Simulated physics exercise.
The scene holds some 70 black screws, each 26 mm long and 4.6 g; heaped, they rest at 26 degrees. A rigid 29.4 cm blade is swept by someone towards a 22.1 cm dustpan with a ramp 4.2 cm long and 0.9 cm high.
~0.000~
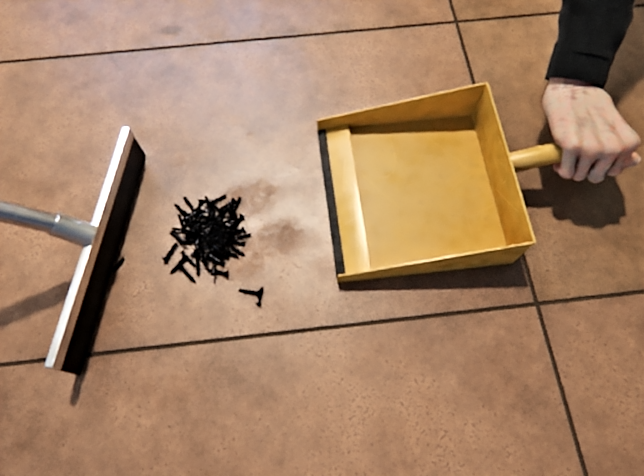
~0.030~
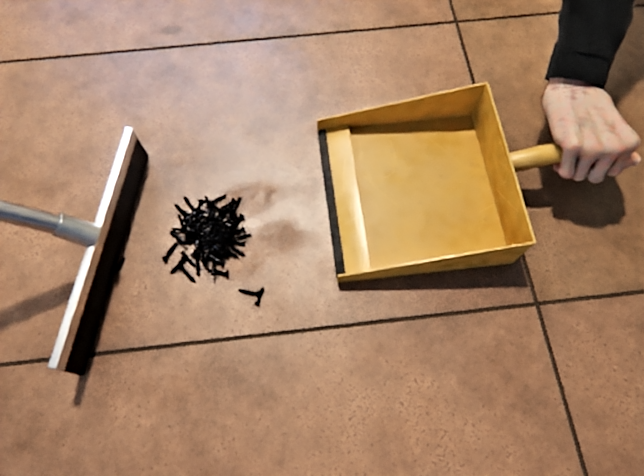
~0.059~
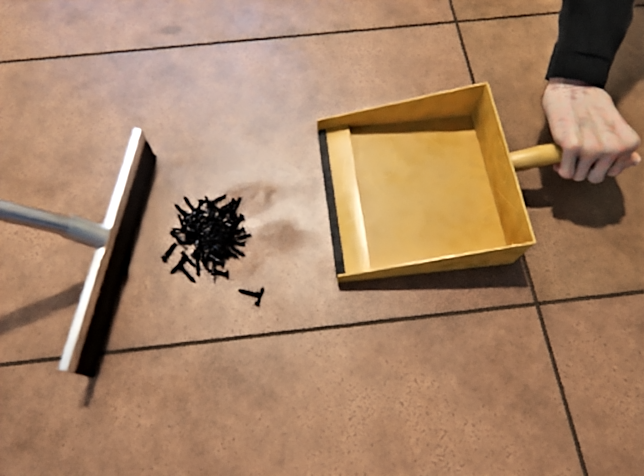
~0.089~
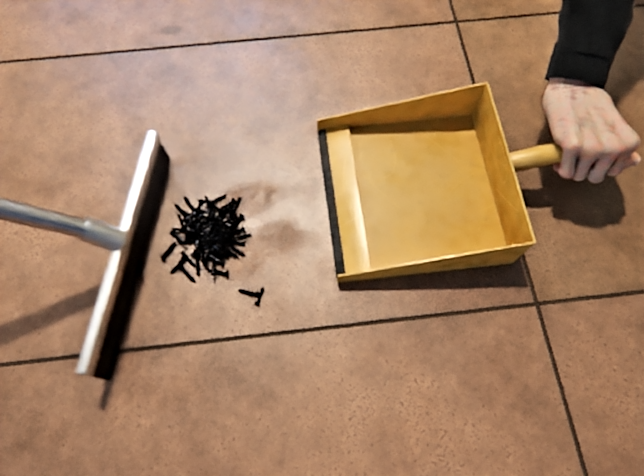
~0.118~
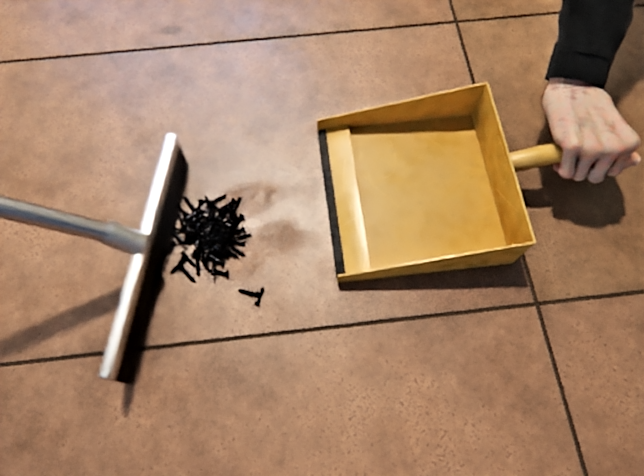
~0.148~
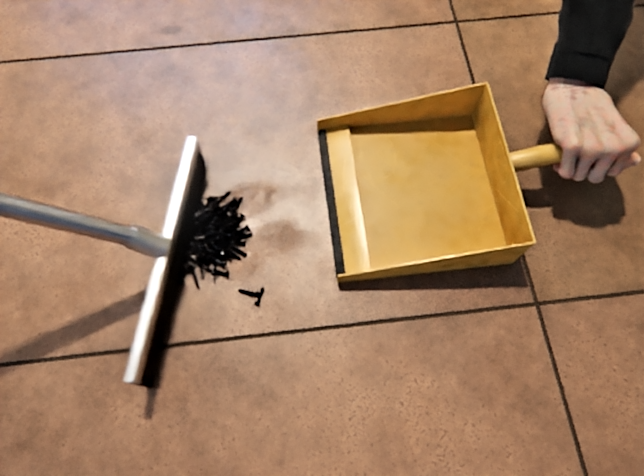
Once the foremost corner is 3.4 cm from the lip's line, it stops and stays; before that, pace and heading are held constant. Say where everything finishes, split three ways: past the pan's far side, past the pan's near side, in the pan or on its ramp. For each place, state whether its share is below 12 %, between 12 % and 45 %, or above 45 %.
Far side: Below 12 %; near side: Between 12 % and 45 %; pan: Between 12 % and 45 %.
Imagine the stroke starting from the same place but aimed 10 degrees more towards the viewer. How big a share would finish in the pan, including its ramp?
Then about 30 per cent.
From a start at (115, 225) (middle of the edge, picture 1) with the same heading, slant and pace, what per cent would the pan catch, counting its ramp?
Roughly 30 percent would end up there.
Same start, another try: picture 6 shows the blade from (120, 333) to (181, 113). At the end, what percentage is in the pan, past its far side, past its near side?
Pan 5; far 0; near 5.
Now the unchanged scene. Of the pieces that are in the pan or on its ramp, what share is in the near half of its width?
90 per cent.
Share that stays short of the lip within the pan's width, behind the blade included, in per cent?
I'd estimate close to 50 per cent.
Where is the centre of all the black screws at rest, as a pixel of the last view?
Centre at rest, approx.: (331, 252) px.
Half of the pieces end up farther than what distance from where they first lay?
That distance is around 16 cm.
After 0.24 s, middle of the blade 12 cm from the lip; 0 % over the lip, far side 0 %, near side 5 %.
After 0.30 s, middle of the blade 8 cm from the lip; 0 % over the lip, far side 0 %, near side 15 %.
After 0.50 s, middle of the blade 7 cm from the lip; 40 % over the lip, far side 0 %, near side 25 %.
By 1.4 s all is still; far side 0 %, near side 20 %, pan 30 %, in front of the lip or behind the blade 50 %.
